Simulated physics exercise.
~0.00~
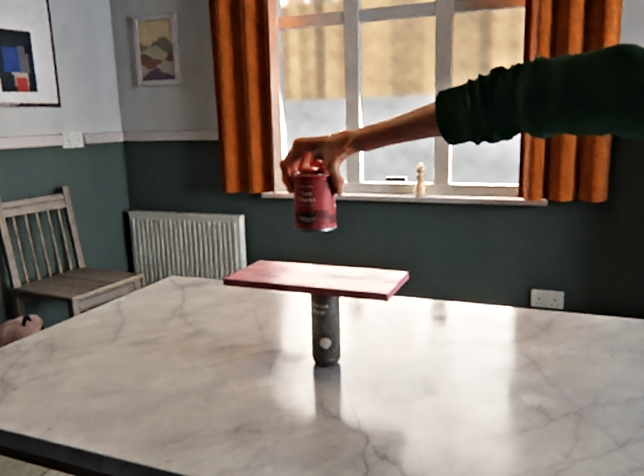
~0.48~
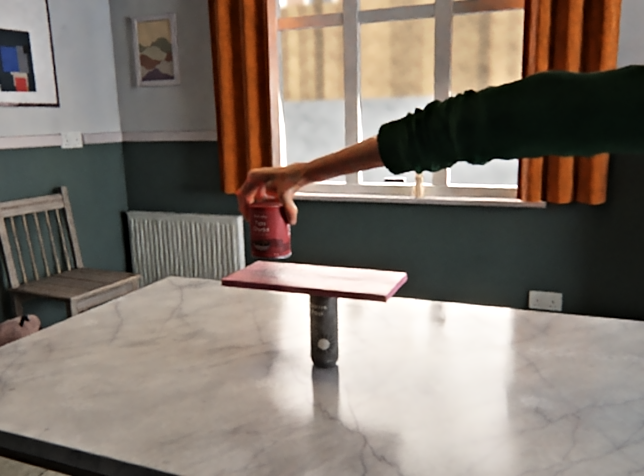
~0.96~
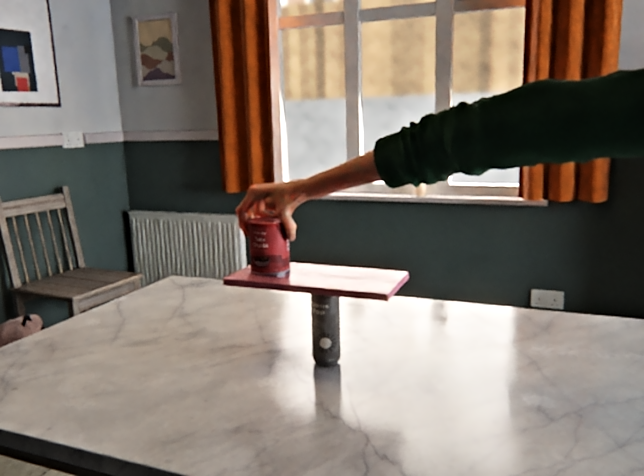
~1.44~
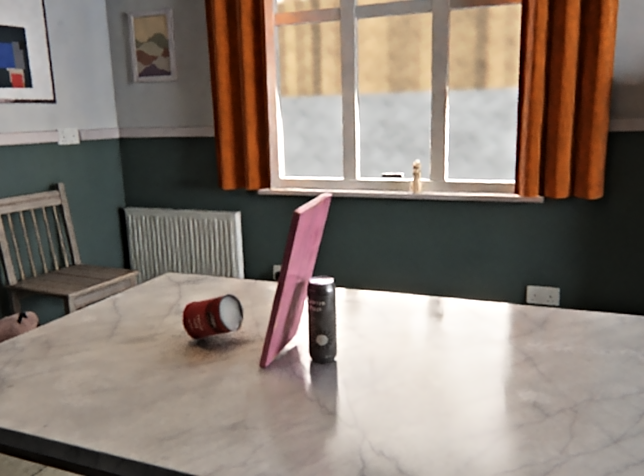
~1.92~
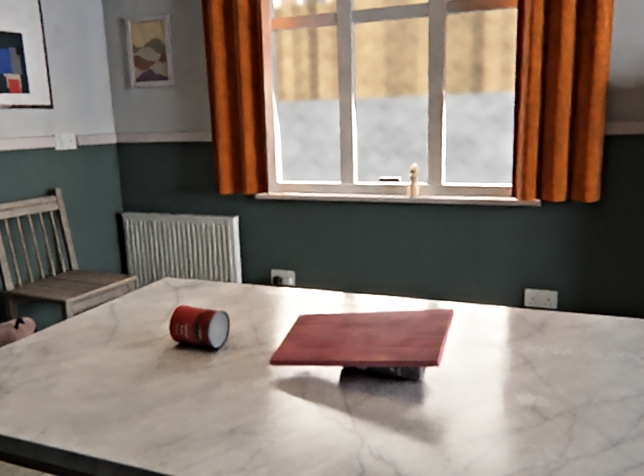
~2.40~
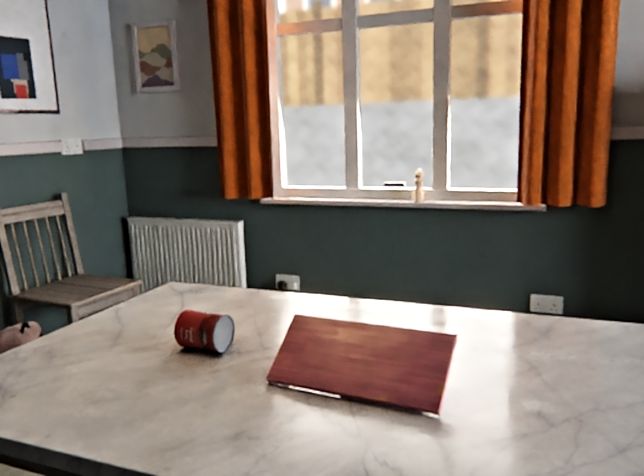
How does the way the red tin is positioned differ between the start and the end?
At the start the red tin is upright in the hand above the board, while at the end it lies on its side on the table.
